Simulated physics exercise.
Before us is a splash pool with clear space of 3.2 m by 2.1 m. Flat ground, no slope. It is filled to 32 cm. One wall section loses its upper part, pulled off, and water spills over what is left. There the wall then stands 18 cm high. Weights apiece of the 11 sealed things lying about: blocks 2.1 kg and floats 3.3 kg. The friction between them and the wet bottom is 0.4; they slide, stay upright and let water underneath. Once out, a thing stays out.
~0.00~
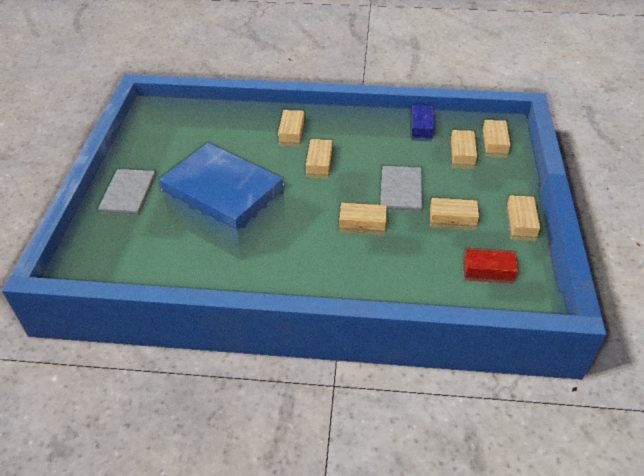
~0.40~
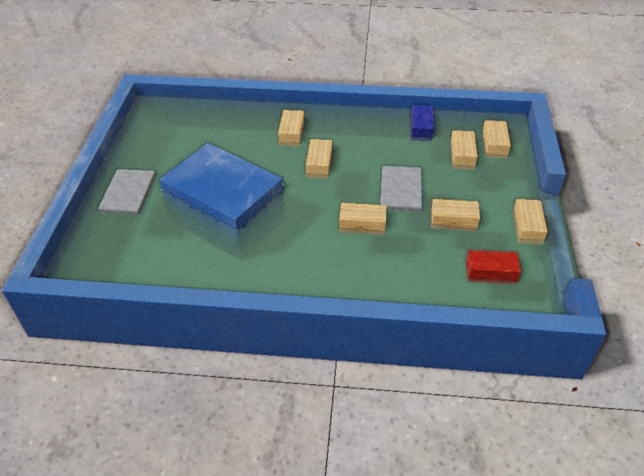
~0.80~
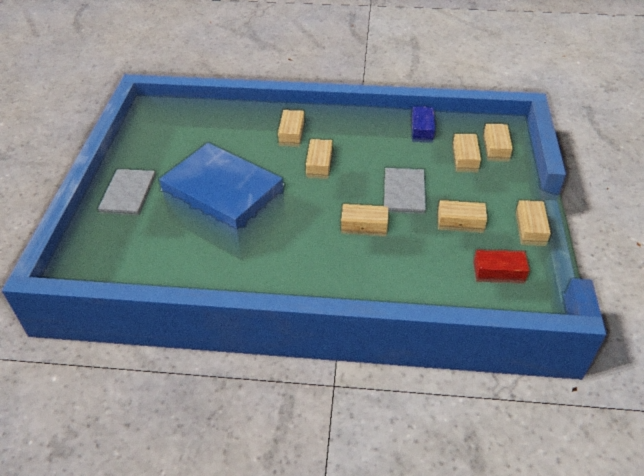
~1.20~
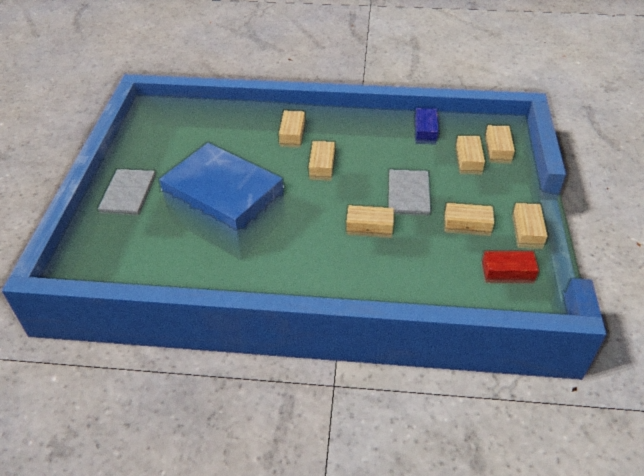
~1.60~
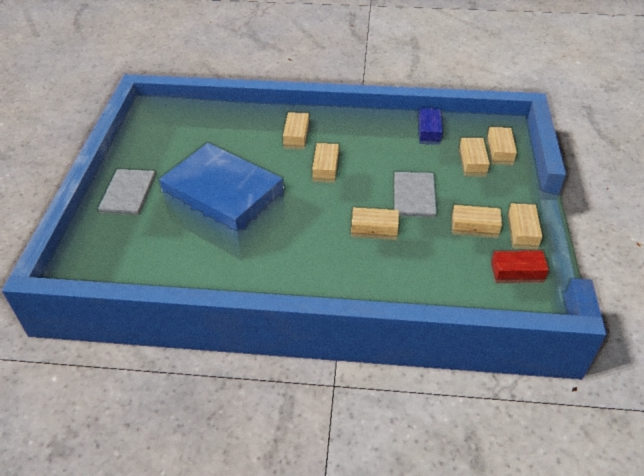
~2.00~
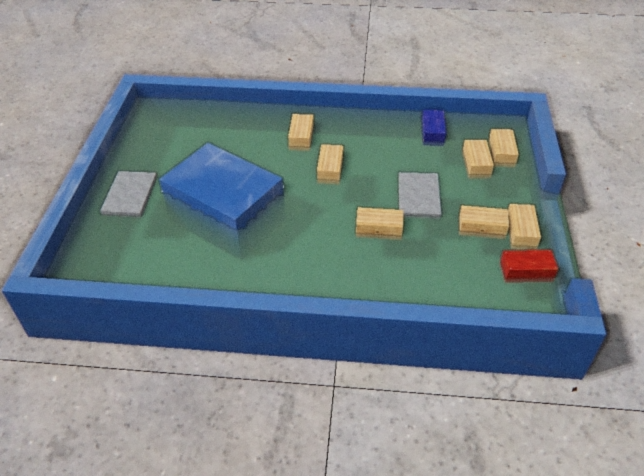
In the video, the upper part of a blue pool's right wall disappears, leaving a gap, and the red block, the dark blue block and several wooden blocks drift slowly rightward while the large blue block at left stays put.
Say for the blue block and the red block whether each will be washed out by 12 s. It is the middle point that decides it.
The blue block is still in and the red block makes it out.
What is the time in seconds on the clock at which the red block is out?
That happens at about 4.0 s.
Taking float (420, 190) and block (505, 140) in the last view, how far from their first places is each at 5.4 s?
First one 30 cm, second one 30 cm.
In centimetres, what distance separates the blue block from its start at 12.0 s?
Measured offset: Near 50 cm.
After 2.8 s the blue block is near (440, 122), 0.1 m from its start, afloat; the red block is near (536, 259), 0.3 m from its start, afloat; 0 of 11 are out; 11 afloat.
After 5.4 s the blue block is near (452, 128), 0.2 m from its start, afloat; the red block has gone out; 1 of 11 are out; 10 afloat.
After 8.0 s the blue block is near (465, 132), 0.3 m from its start, afloat; the red block has gone out; 1 of 11 are out; 10 afloat.
After 12.0 s the blue block is near (479, 139), 0.5 m from its start, afloat; the red block has gone out; 2 of 11 are out; 9 afloat.
